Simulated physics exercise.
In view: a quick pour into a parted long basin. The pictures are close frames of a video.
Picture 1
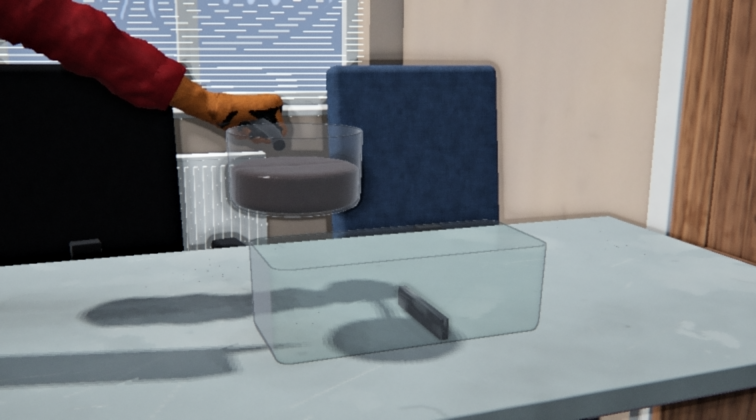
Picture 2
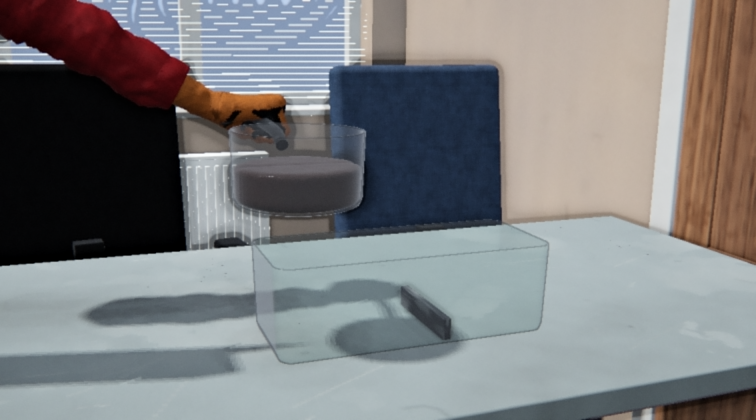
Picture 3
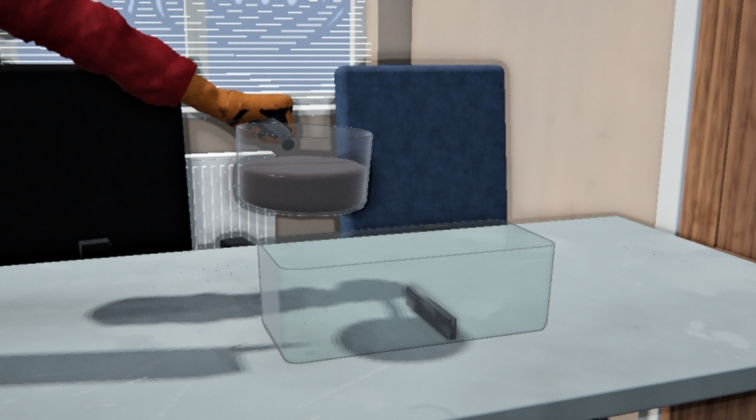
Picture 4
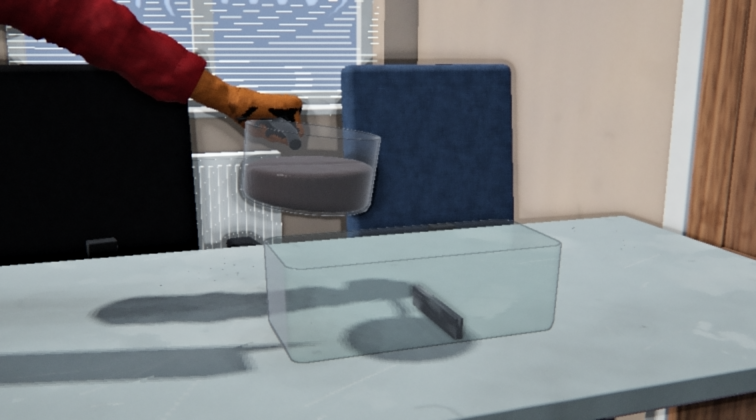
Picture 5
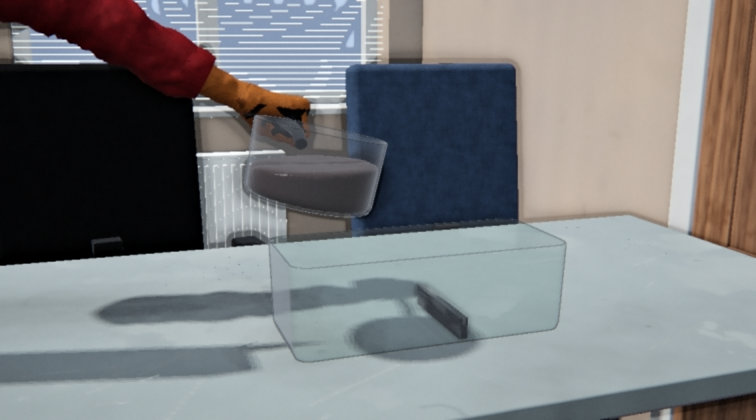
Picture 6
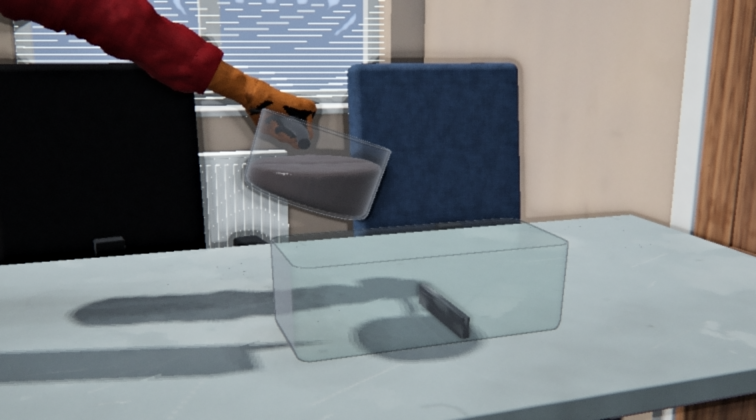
At the start, a gloved hand in a red sleeve holds a clear round container of dark coffee level above a long clear basin on a pale table. The hand then tilts the container gradually to the right, its right rim lowering while the coffee's surface stays roughly level inside.
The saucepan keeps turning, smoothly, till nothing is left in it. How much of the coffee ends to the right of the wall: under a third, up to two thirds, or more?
In the end less than a third is right of the wall.
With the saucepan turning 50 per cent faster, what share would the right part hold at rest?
It comes to 20 per cent or so.
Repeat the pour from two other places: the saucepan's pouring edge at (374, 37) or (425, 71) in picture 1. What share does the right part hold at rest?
First some 45, then 70 per cent.
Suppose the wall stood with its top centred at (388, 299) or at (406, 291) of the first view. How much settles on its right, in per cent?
In turn 45 and 15 in a hundred.
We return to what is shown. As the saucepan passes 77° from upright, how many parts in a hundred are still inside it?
Close to 60 per cent.
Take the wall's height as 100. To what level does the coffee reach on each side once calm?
Some 80 per cent left and 20 right.
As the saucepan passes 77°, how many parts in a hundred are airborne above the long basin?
Close to 25 per cent.
A moment on, the tilt is 77° and 59 per cent is still to pour, 18 is left of the wall and 0 right of it.
Next, the tilt is 111° and 8 per cent is still to pour, 81 is left of the wall and 6 right of it.
Then the tilt is 119° and 0 per cent is still to pour, 86 is left of the wall and 13 right of it.
Later the tilt is 119° and 0 per cent is still to pour, 86 is left of the wall and 13 right of it.
Finally, 86 per cent lies left of the wall, 13 right of it and 1 outside.
